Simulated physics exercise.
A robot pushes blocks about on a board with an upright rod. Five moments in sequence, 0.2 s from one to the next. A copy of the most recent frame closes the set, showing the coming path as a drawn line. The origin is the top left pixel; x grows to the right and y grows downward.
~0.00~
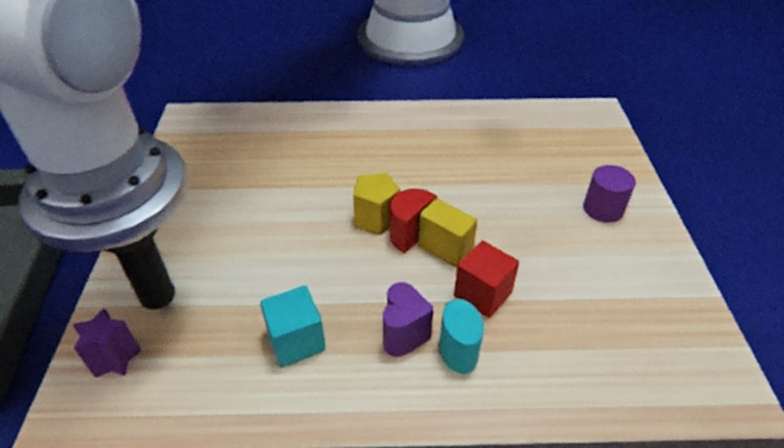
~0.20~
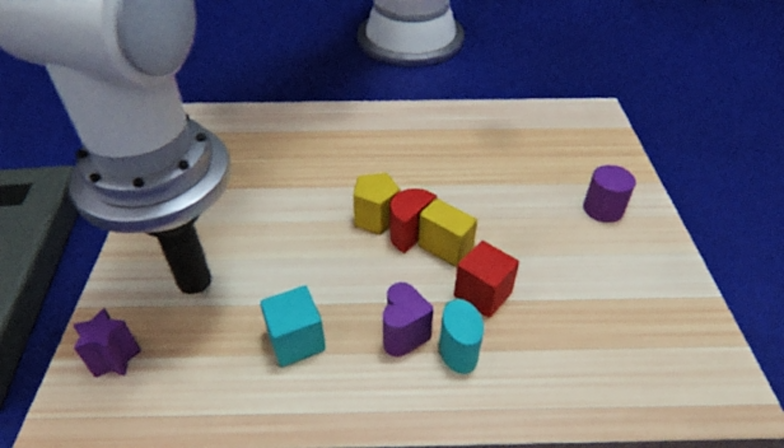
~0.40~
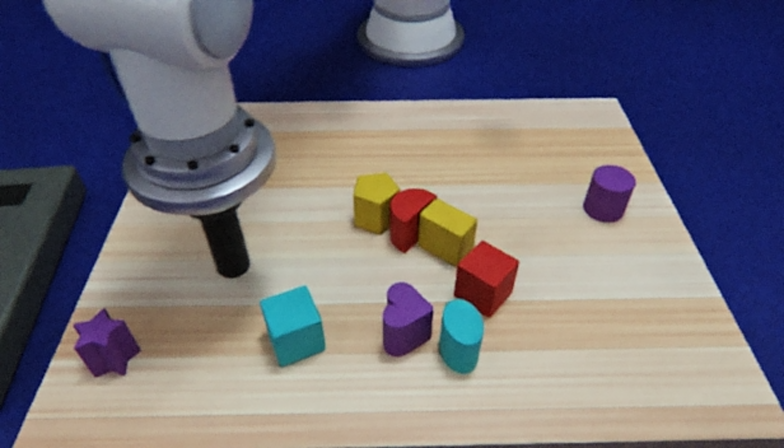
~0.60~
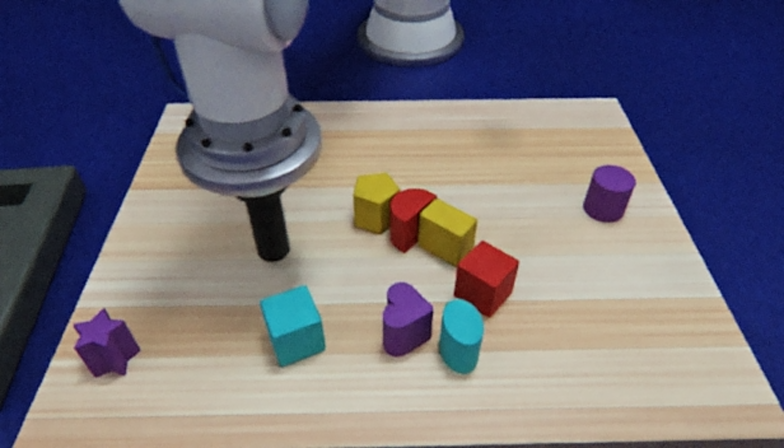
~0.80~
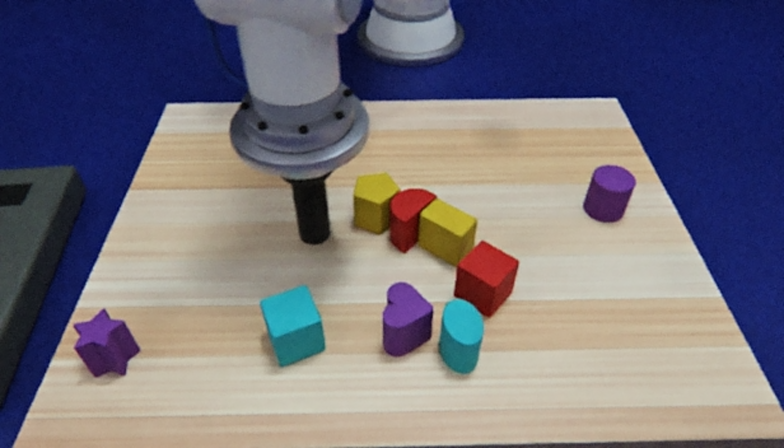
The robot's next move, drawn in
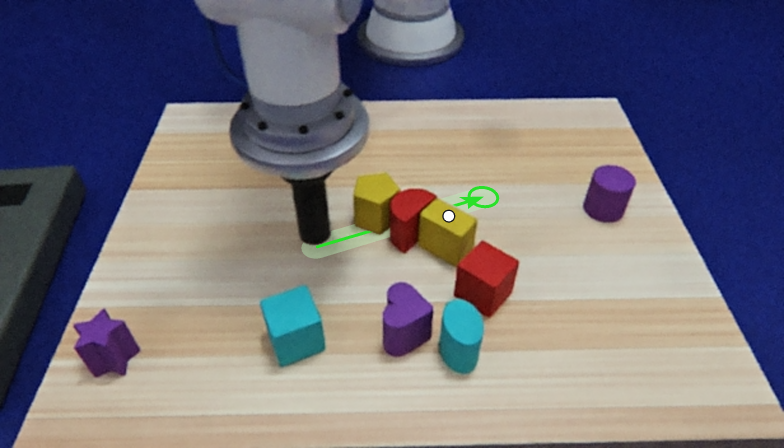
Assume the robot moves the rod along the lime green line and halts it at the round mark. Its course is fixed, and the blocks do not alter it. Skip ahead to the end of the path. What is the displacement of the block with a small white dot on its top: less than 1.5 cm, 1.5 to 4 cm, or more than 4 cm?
Once the path ends, it will sit 1.5 to 4 cm from where it is now.
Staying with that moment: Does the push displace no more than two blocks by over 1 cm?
In short: No.
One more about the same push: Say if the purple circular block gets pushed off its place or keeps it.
By the time the path is finished, it has hardly shifted at all.
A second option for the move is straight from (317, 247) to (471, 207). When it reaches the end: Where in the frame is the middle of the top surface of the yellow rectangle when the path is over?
Just about (485, 223).
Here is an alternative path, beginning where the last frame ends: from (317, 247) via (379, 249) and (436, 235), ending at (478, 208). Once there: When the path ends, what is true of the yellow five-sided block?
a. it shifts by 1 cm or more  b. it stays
b
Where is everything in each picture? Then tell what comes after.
The first frame shows lower end of the rod at (158, 296), tops of blocks, yellow five-sided block at (376, 186), red D-shaped block at (411, 202), yellow rectangle at (449, 216), purple circular block at (615, 177).
The second frame shows rod at (195, 281), blocks as before.
The third frame shows rod at (234, 266), blocks as before.
The fourth frame shows rod at (274, 250), blocks as before.
The fifth frame shows rod at (315, 234), yellow five-sided block at (376, 186), red D-shaped block at (411, 202), yellow rectangle at (449, 216), purple circular block at (615, 177).
The drawn path runs from (317, 247) directly to (483, 197); the dot is on the yellow rectangle.
The first path, step by step. One third of the way, rod at (376, 217); yellow five-sided block at (391, 176).
Two thirds of the way, rod at (433, 200); yellow five-sided block at (407, 163), turned 45° anticlockwise; red D-shaped block at (466, 194), turned 40° clockwise; yellow rectangle at (477, 222), turned 40° clockwise.
At the end, rod at (485, 184); yellow five-sided block at (407, 163), turned 45° anticlockwise; red D-shaped block at (485, 193), turned 65° clockwise; yellow rectangle at (477, 222), turned 40° clockwise; purple circular block not moved.
